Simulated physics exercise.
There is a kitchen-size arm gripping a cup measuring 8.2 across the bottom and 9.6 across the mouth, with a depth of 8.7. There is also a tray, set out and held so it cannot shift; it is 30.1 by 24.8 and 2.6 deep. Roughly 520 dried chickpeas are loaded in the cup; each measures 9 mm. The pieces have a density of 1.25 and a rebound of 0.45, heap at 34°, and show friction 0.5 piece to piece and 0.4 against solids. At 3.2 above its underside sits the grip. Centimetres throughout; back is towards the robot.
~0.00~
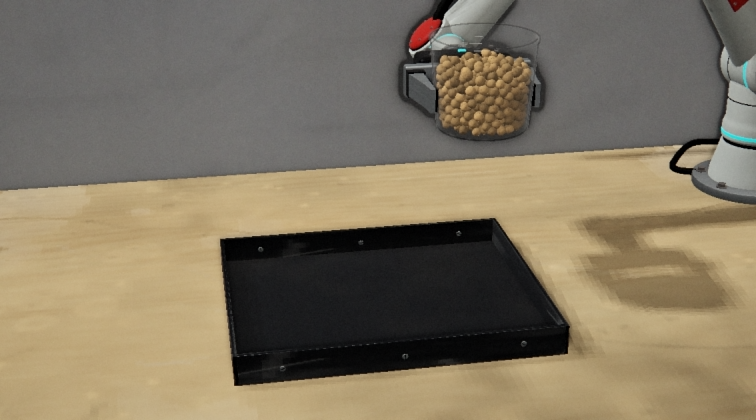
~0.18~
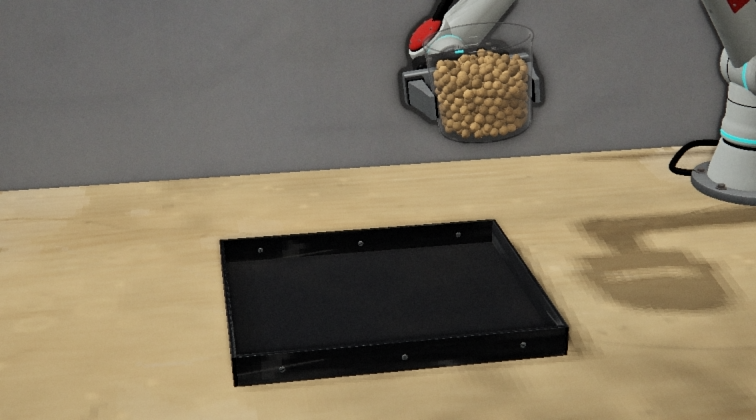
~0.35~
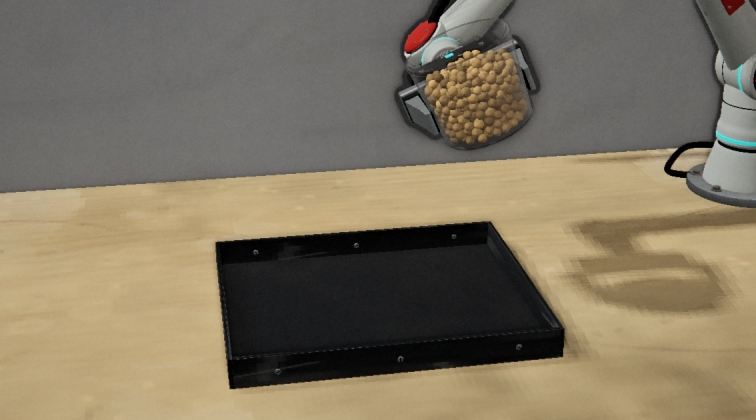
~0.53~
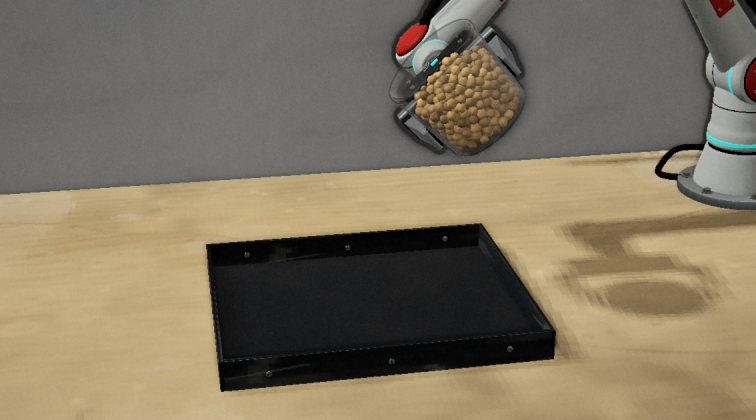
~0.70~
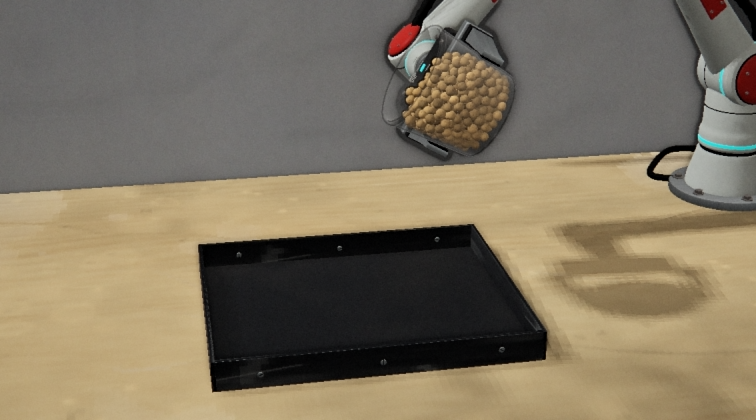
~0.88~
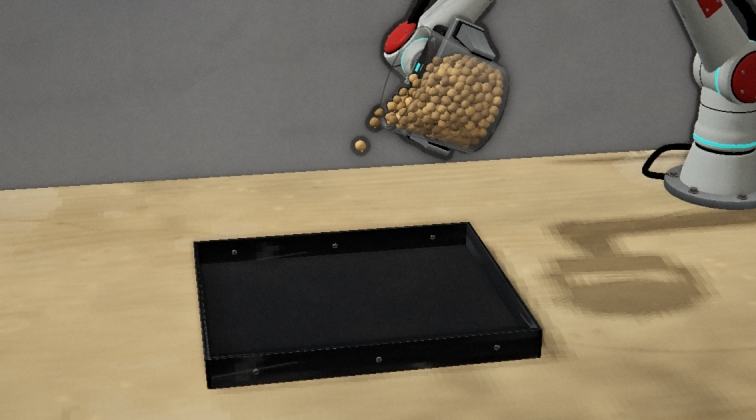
The clip shows a robotic arm holding a clear cup of chickpeas above a wooden table with a black tray, steadily tilting the cup to the left until a few chickpeas emerge past its rim.
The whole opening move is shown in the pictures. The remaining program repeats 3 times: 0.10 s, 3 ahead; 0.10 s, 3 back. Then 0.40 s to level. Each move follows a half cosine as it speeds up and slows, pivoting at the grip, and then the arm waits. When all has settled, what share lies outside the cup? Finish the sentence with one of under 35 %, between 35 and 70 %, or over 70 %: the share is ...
The share is between 35 and 70 %.
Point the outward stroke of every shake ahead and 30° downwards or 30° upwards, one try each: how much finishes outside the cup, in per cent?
You'd get some 25 per cent with the first setting and some 60 per cent with the second.
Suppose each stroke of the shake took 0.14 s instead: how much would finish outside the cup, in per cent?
It would come to roughly 25 %.
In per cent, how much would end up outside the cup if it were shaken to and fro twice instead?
Roughly 35 in a hundred.
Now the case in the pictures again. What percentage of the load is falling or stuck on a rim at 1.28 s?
Roughly 11 per cent.
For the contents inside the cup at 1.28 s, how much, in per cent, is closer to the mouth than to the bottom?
Near 55 %.
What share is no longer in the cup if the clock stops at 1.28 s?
Share out so far: Close to 30 %.
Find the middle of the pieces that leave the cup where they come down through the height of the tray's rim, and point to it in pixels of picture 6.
(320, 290).
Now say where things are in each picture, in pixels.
In the first picture, cup middle at (483, 83), level; upper third of the load around (485, 73), from x 440 to 525, top at y 55; 519 in the cup.
In the second picture, cup middle at (482, 85), tilted 6° forward; upper third of the load around (484, 74), from x 440 to 525, top at y 55.
In the third picture, cup middle at (474, 88), tilted 23° forward; upper third of the load around (483, 76), from x 430 to 525, top at y 50.
In the fourth picture, cup middle at (461, 92), tilted 43° forward; upper third of the load around (473, 78), from x 420 to 515, top at y 50.
In the fifth picture, cup middle at (452, 96), tilted 60° forward; upper third of the load around (464, 79), from x 405 to 505, top at y 55.
In the sixth picture, cup middle at (447, 95), tilted 66° forward; upper third of the load around (462, 81), from x 360 to 500, top at y 60; 518 in the cup, 1 in flight or on a rim.
After 1.28 s, tilted 66° forward, highest piece 23 above the table; 373 in the cup, 87 in the tray, 59 in flight or on a rim.
After 1.68 s, tilted 33° forward, highest piece 24 above the table; 277 in the cup, 229 in the tray, 4 on the table or floor, 9 in flight or on a rim.
After 2.08 s, level, highest piece 25 above the table; 277 in the cup, 238 in the tray, 4 on the table or floor.
After 3.13 s, level, highest piece 25 above the table; 277 in the cup, 238 in the tray, 4 on the table or floor.
At rest, 277 in the cup, 238 in the tray, 4 on the table or floor. That is 47 % outside the cup.
